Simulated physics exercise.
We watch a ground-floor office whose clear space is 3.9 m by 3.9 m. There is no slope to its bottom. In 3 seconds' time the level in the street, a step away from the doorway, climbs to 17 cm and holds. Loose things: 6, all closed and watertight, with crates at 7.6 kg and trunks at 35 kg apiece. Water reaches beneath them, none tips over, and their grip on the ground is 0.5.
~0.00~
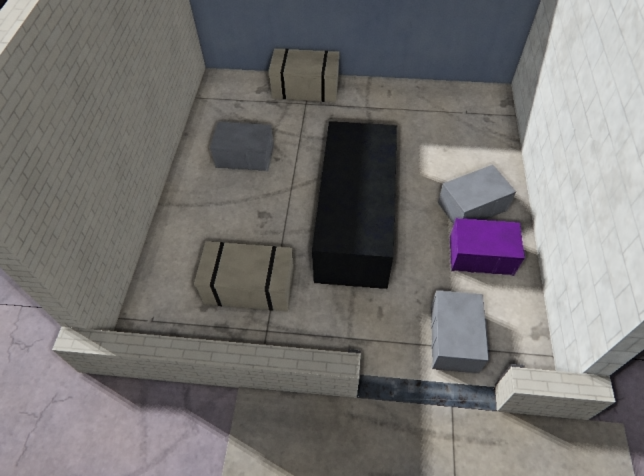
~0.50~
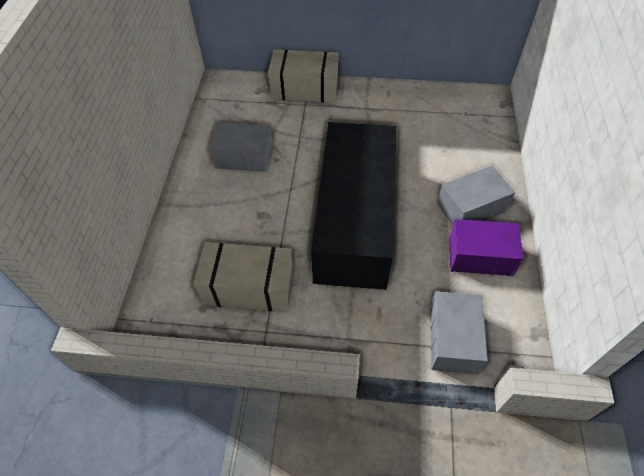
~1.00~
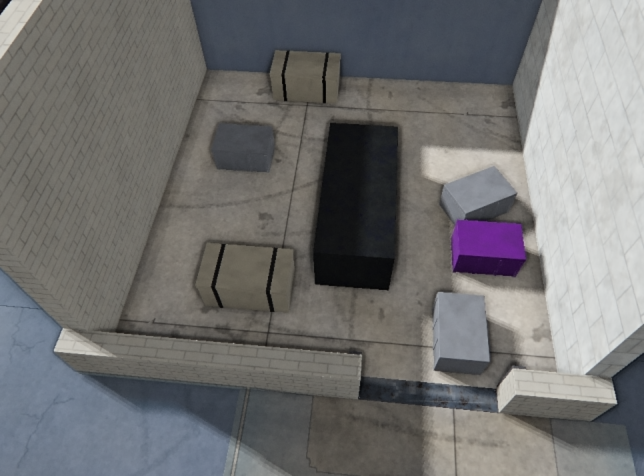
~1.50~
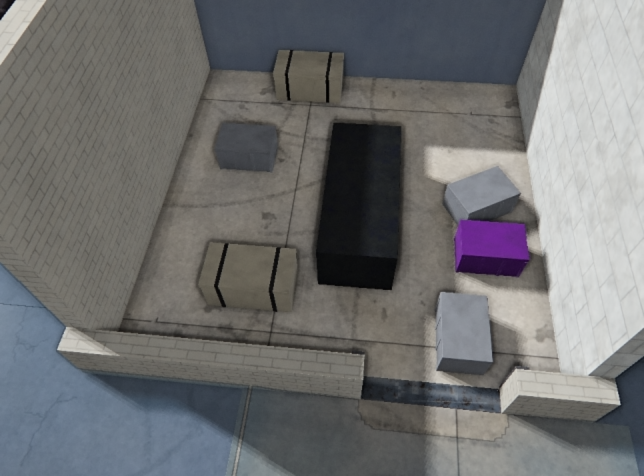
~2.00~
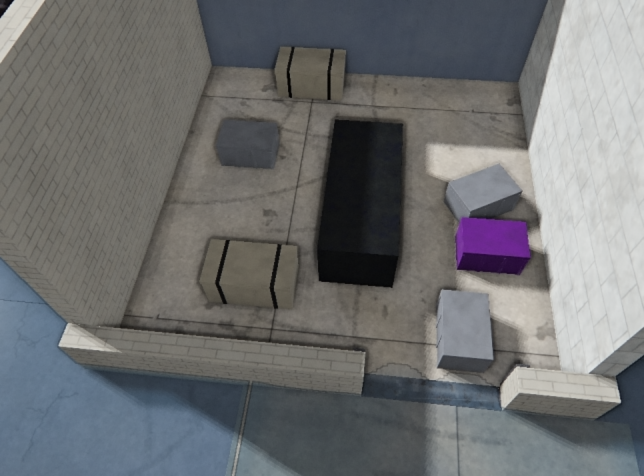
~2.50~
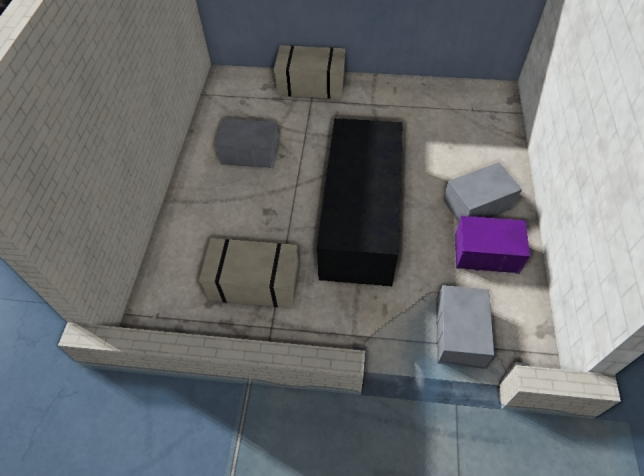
In this clip, bluish water spreads across the ground outside a walled room holding a purple crate, gray crates, banded trunks and a long black block, then reaches just inside the doorway, while the objects stay in place.
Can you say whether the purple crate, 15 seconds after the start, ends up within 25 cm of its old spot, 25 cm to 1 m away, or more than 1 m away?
It is going to make a long trip.
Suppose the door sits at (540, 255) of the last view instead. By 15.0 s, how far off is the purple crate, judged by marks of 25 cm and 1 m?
Result for the purple crate: Large displacement.
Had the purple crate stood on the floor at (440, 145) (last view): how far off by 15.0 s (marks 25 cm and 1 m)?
Here it heads a good way off.
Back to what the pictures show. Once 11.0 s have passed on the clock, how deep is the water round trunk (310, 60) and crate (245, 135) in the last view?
First roughly 6 cm, second roughly 7 cm.
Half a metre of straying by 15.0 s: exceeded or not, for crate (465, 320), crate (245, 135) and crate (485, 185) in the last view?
First greater, then greater, then greater.
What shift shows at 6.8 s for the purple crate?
Shift by then: About 200 cm.
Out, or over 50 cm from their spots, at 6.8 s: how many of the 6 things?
My count gives 3.
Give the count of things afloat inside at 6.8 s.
Total: 3.
After 3.5 s the purple crate is near (496, 233), 0.0 m from its start, aground; 0 afloat.
After 6.8 s the purple crate is near (494, 92), 1.9 m from its start, afloat; 3 afloat.
After 11.0 s the purple crate is near (328, 110), 2.3 m from its start, afloat; 4 afloat.
After 15.0 s the purple crate is near (193, 124), 3.3 m from its start, afloat; 6 afloat.
